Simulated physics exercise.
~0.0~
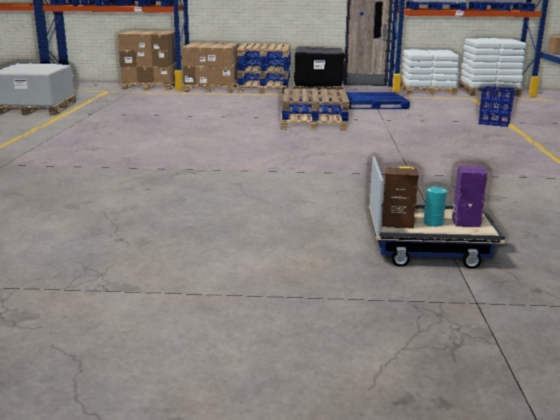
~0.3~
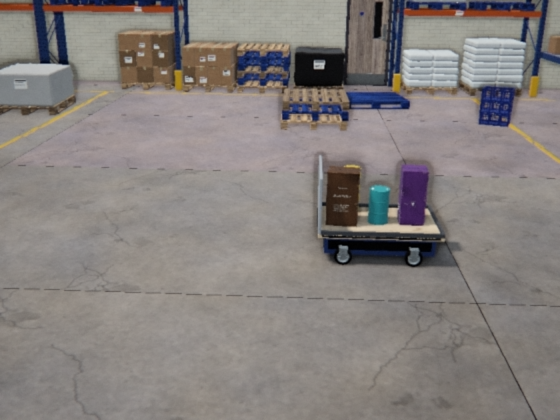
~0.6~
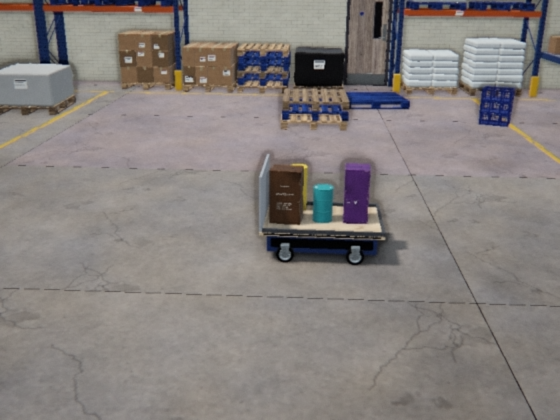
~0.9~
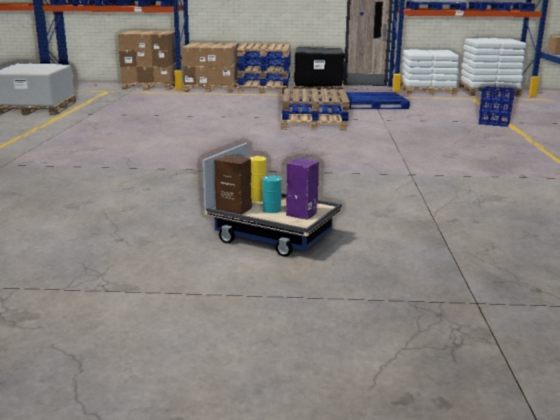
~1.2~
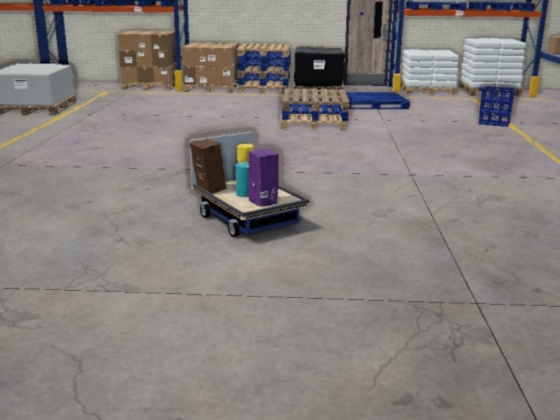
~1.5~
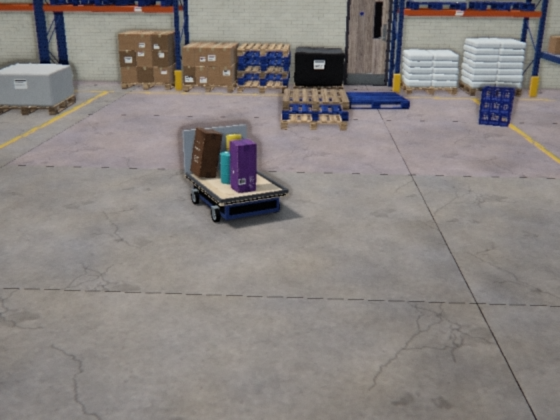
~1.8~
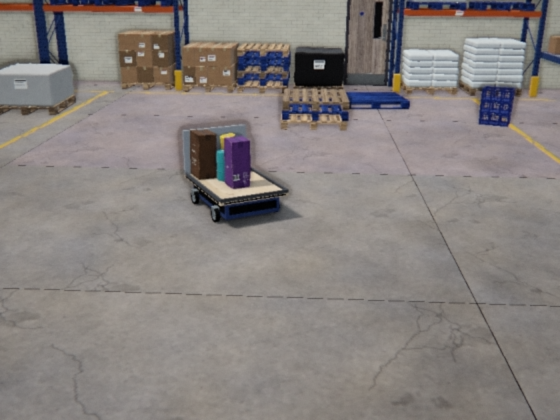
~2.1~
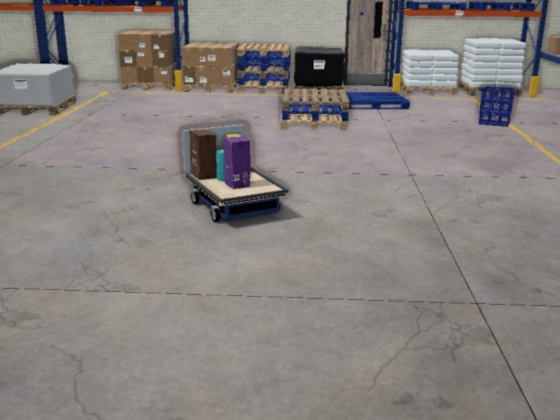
Flat cart carrying upright boxes and canisters rolling left across a warehouse floor, turning away and stopping, its load still standing.
